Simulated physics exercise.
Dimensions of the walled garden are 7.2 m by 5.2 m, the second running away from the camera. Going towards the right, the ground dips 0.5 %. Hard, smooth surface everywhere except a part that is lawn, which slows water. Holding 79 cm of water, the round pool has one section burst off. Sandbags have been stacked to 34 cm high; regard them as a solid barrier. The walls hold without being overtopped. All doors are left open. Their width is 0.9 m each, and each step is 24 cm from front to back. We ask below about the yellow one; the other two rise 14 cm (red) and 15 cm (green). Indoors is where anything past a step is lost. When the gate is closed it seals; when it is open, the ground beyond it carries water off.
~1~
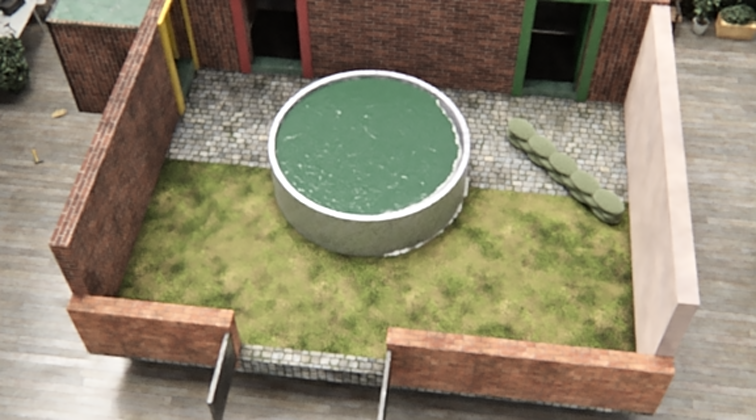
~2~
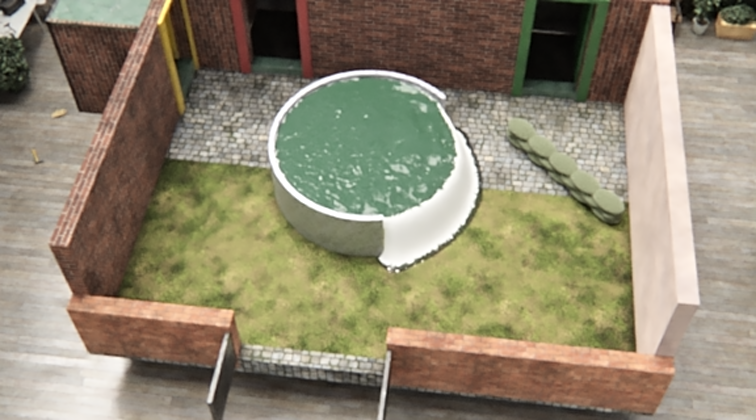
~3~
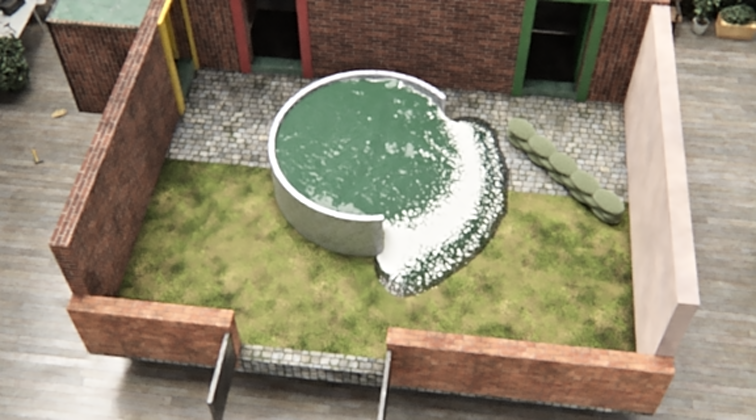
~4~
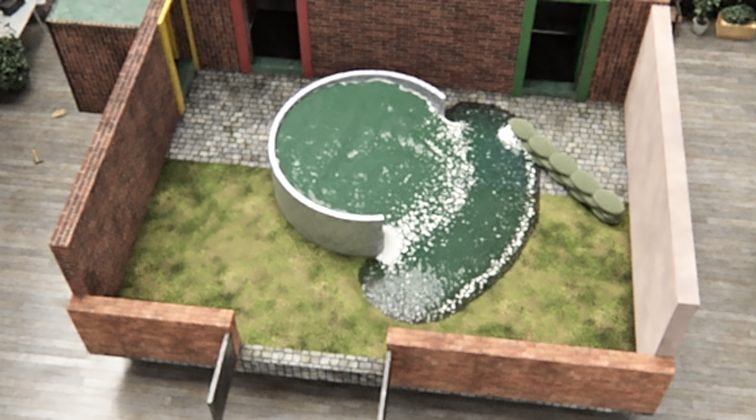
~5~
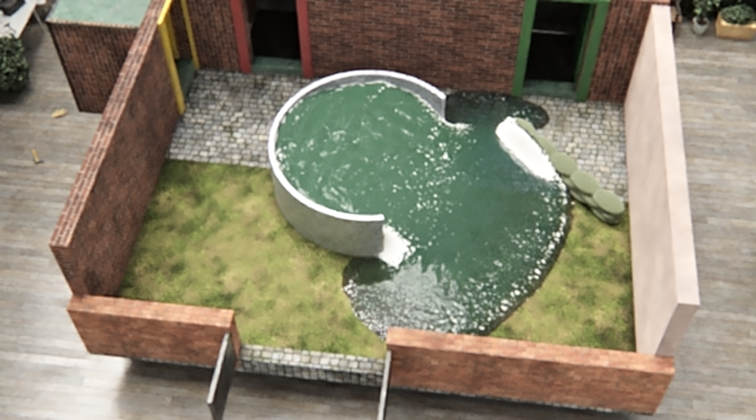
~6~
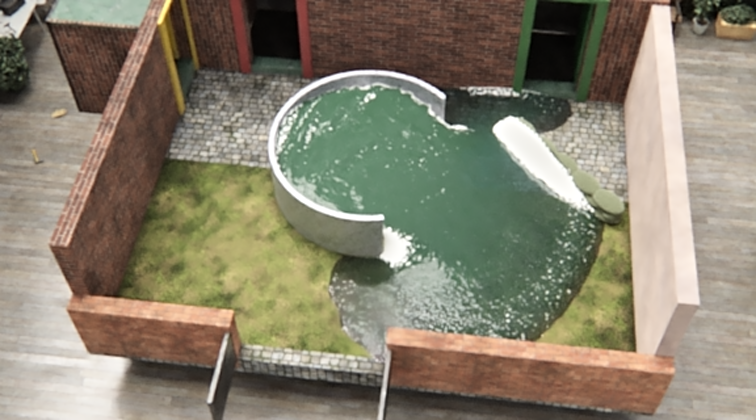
In a brick-walled yard, the right side of a round pool full of green water broke away, and the water poured out, spreading over grass and paving and foaming against a row of sandbags.
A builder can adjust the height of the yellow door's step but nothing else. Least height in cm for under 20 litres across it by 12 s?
Roughly 11.5 cm.
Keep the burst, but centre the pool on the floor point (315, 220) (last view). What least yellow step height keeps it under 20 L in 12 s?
Roughly 20 centimetres.
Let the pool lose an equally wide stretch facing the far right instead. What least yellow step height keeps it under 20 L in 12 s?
If so: Around 15 cm.
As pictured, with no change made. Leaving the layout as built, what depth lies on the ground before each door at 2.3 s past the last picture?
Yellow 0, red 0, green 11 cm.
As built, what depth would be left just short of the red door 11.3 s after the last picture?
About 14.5 centimetres.
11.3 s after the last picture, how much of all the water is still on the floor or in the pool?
Roughly 84 per cent of the water.
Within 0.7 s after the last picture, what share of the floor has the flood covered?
Approximately 50 % of it.
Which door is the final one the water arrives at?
It's the yellow door, I'd say.
Then, 0.7 s after the last picture water covers 50 % of the floor, deepest (43 cm) near (513, 149); it has not reached the yellow door.
Then, 2.3 s after the last picture water covers 55 % of the floor, deepest (52 cm) near (626, 385); it has not reached the yellow door.
Then, 11.3 s after the last picture water covers 95 % of the floor, deepest (16 cm) near (571, 332); 13 cm at the yellow door, 0 litres in over its 26 cm step.
At the yellow door as built, the water peaked near 19 cm, 6.3 s after the last picture.
Run again over the same 12 s with other heights there, 41 litres in over 9.5 cm, 9 litres over 13 cm. The limit of 20 litres is kept from about 11.5 cm up.
